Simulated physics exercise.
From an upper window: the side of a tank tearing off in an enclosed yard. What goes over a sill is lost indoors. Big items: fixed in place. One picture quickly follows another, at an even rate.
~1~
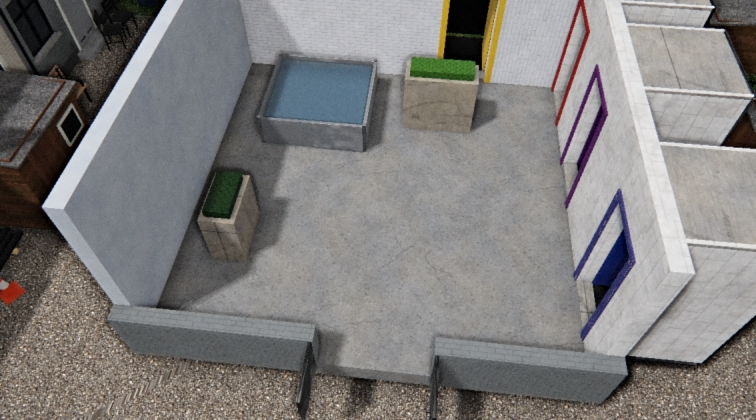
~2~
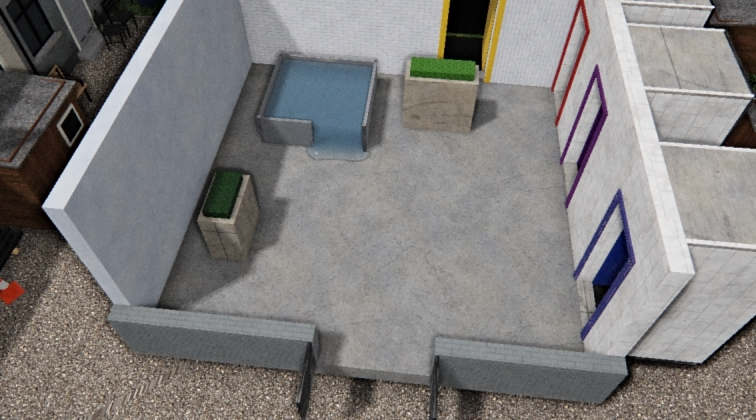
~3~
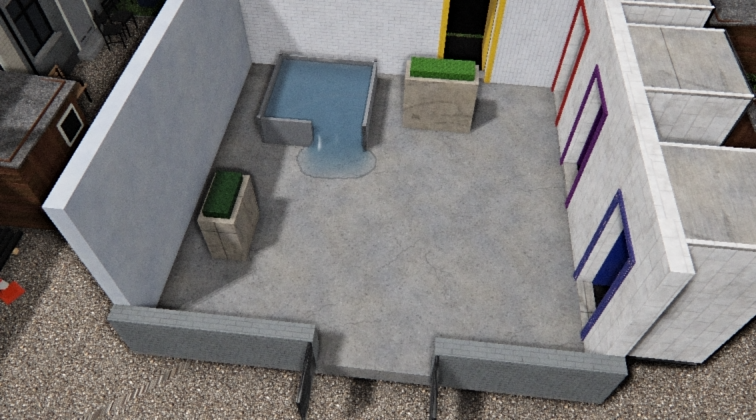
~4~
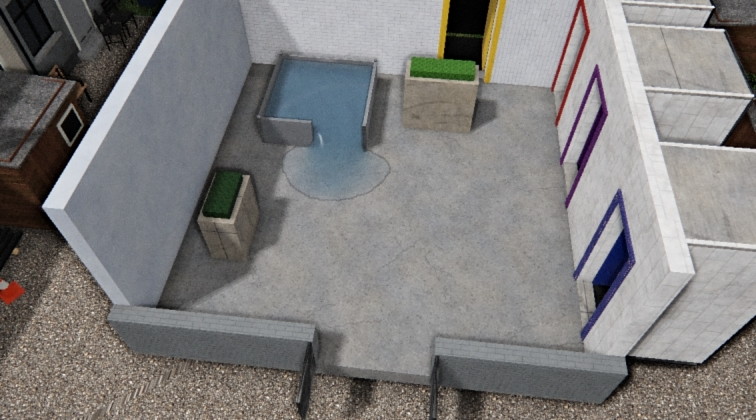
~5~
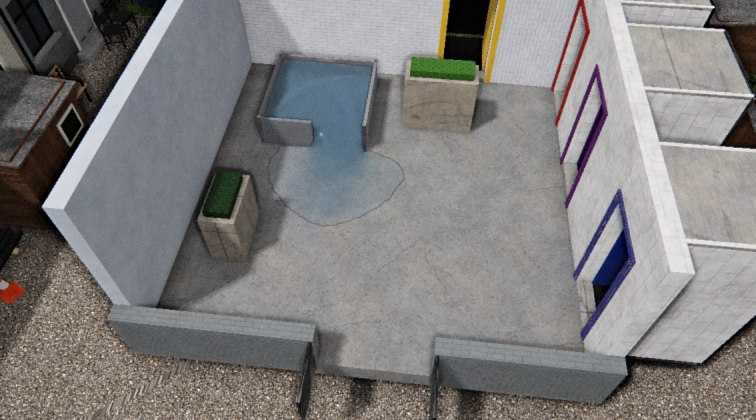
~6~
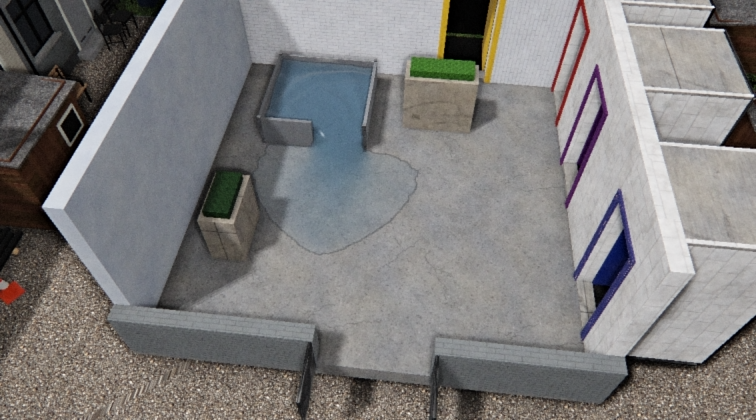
A walled concrete yard with an opening at the near side is seen from high above, the view unmoving. A grey tank of blue water sits at the back left, with two stone planters of green hedge and doorways edged in yellow, red, purple and blue. Part of the tank's front side gives way, and water pours through the gap, spreading toward the viewer in a widening, thinning sheet.
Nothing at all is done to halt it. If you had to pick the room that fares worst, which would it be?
I would pick the blue room.
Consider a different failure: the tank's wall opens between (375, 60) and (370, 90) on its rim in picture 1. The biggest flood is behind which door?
That would be the red one.
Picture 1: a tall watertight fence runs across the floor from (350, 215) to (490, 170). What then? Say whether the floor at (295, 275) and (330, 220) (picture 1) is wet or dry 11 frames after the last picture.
Taking the two points in order, the first is swamped and the second is swamped.
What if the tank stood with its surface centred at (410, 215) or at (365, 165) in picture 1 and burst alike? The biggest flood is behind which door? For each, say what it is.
Taking them in turn, I'd say the blue-painted one and then the one in blue.
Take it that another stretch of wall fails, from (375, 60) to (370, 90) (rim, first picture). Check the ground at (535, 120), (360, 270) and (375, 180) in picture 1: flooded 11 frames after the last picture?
Going through them in turn, I'd say sodden, spared and sodden.
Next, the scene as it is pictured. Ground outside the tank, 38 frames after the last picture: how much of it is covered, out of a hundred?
65 %.
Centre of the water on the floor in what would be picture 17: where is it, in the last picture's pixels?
At about (330, 164).
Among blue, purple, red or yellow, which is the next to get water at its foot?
First: The blue-painted one.
A moment on, water covers 30 % of the floor; blue door not reached, yellow door not reached, purple door not reached, red door not reached.
Next, water covers 45 % of the floor; blue door not reached, yellow door not reached, purple door not reached, red door not reached.
Then, water covers 55 % of the floor; blue door a trickle in, yellow door not reached, purple door not reached, red door not reached.
Later, water covers 65 % of the floor; blue door some in, yellow door not reached, purple door wet at the sill, nothing in, red door not reached.
In the end, water covers 85 % of the floor; blue door a lot in, yellow door not reached, purple door wet at the sill, nothing in, red door wet at the sill, nothing in; the blue door has let in the most.
